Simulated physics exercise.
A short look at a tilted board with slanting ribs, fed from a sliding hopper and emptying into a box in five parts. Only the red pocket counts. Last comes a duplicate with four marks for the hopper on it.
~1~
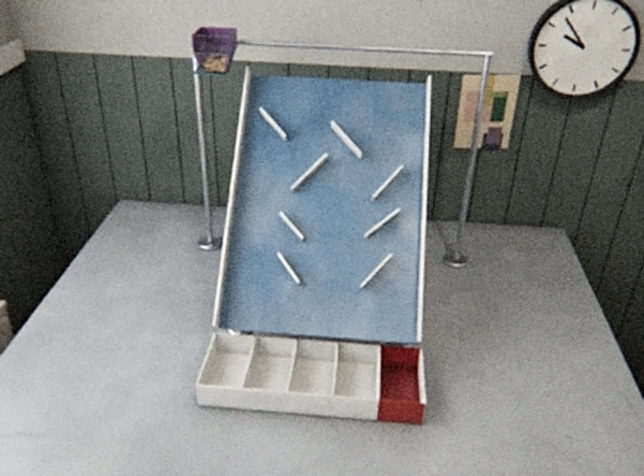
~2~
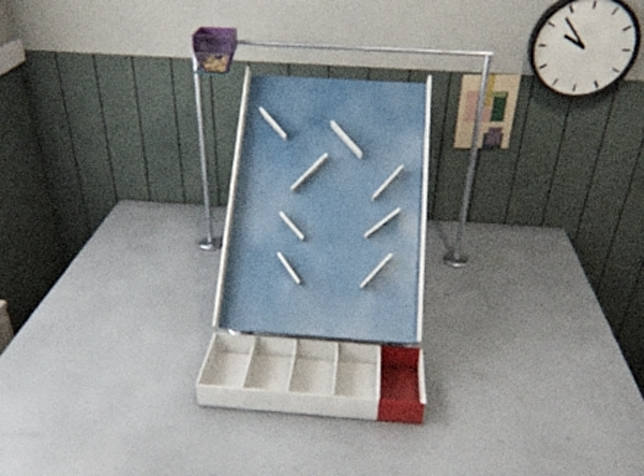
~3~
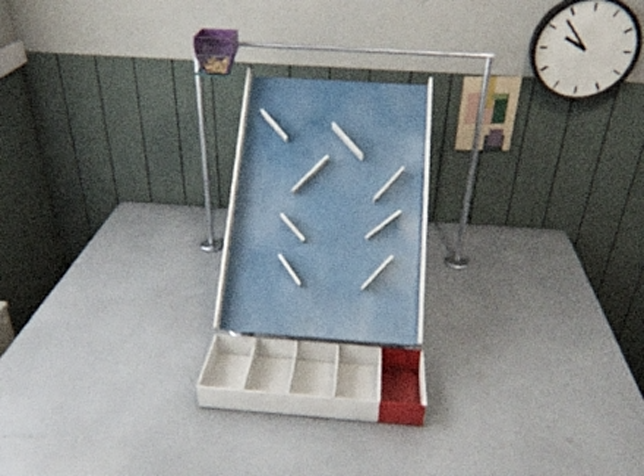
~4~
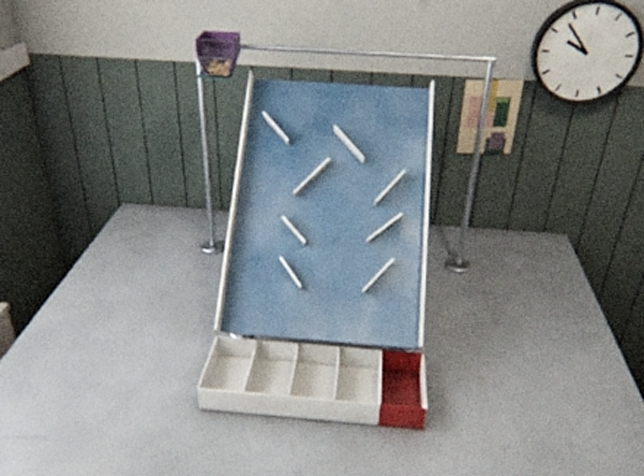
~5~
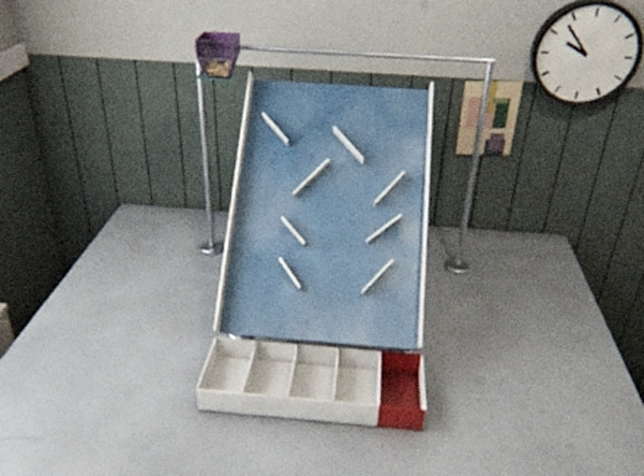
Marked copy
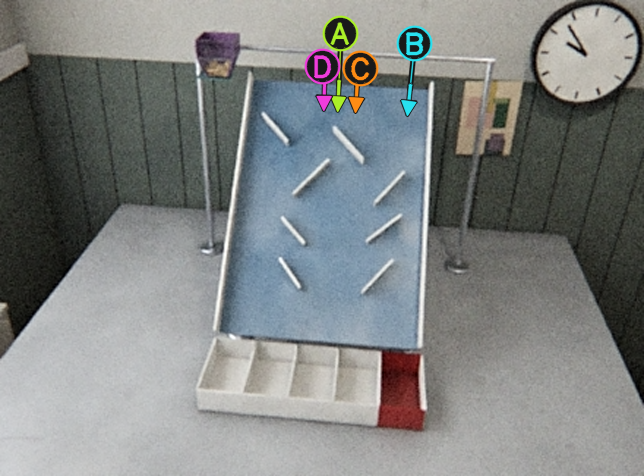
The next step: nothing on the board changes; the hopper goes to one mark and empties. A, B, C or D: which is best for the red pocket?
Mark B.
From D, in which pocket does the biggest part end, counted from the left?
The first from the left.
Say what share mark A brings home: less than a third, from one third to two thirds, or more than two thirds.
It is less than a third.
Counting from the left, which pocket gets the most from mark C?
It is the third one.
On the marked copy, mark A meets the board at (337, 106); mark B meets the board at (407, 110); mark C meets the board at (355, 107); mark D meets the board at (323, 105).
If A is chosen, not one piece in the red pocket, every piece in other pockets.
If B is chosen, roughly half in the red pocket, roughly half in other pockets, just a few outside the box.
If C is chosen, just a few in the red pocket, almost all in other pockets.
If D is chosen, not one piece in the red pocket, every piece in other pockets.
